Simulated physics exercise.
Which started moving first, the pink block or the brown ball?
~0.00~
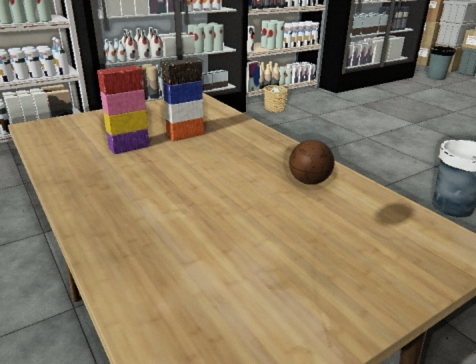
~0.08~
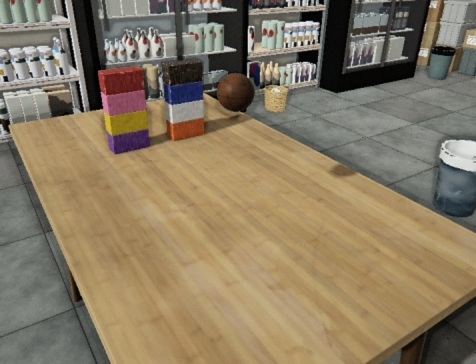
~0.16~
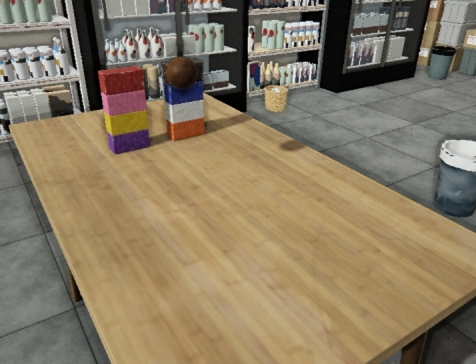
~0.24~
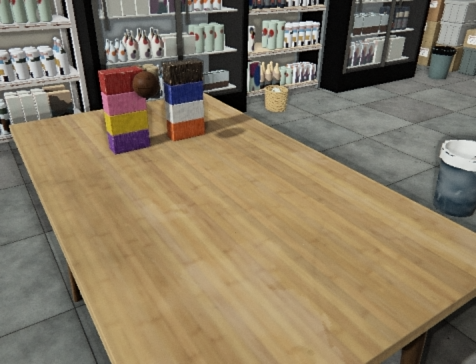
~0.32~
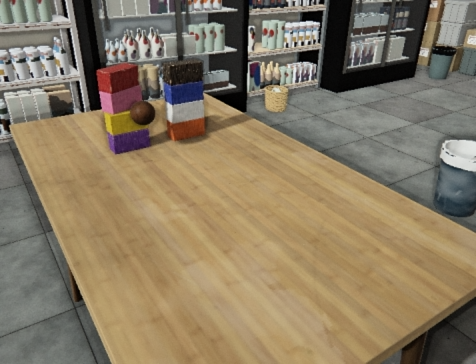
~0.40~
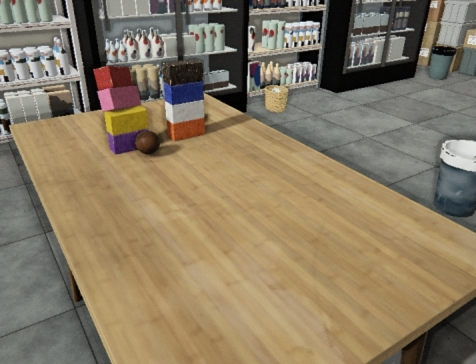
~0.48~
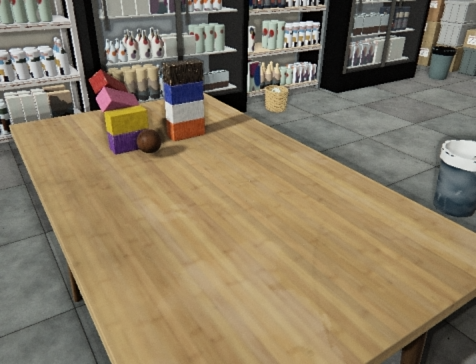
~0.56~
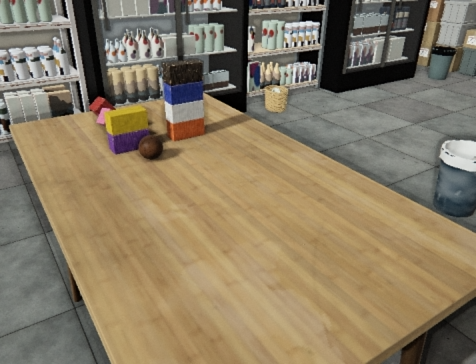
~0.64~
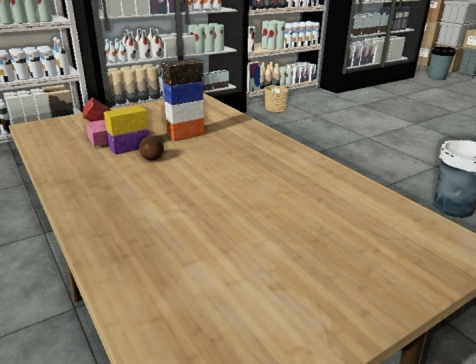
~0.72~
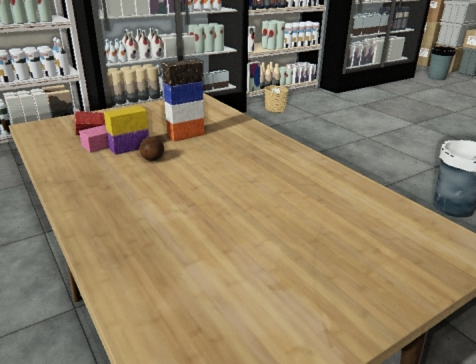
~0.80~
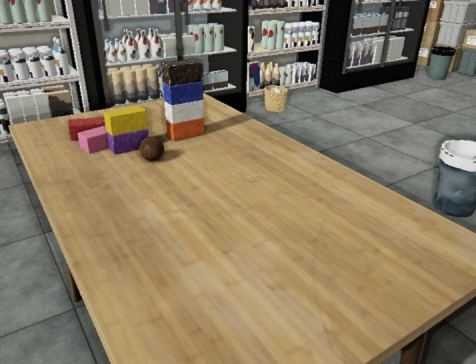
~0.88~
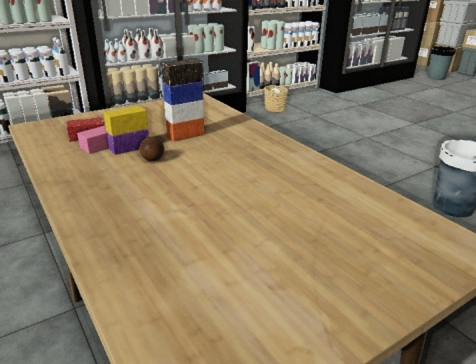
The brown ball moved first, flying in towards the stacks while the pink block was still sitting in place. The pink block only began to tip after the ball reached its stack.
A wooden table held two stacks of coloured blocks as a brown ball flew in from the right, struck the left stack and dropped beside it. The red and pink blocks toppled leftward onto the table, while the others stayed stacked.
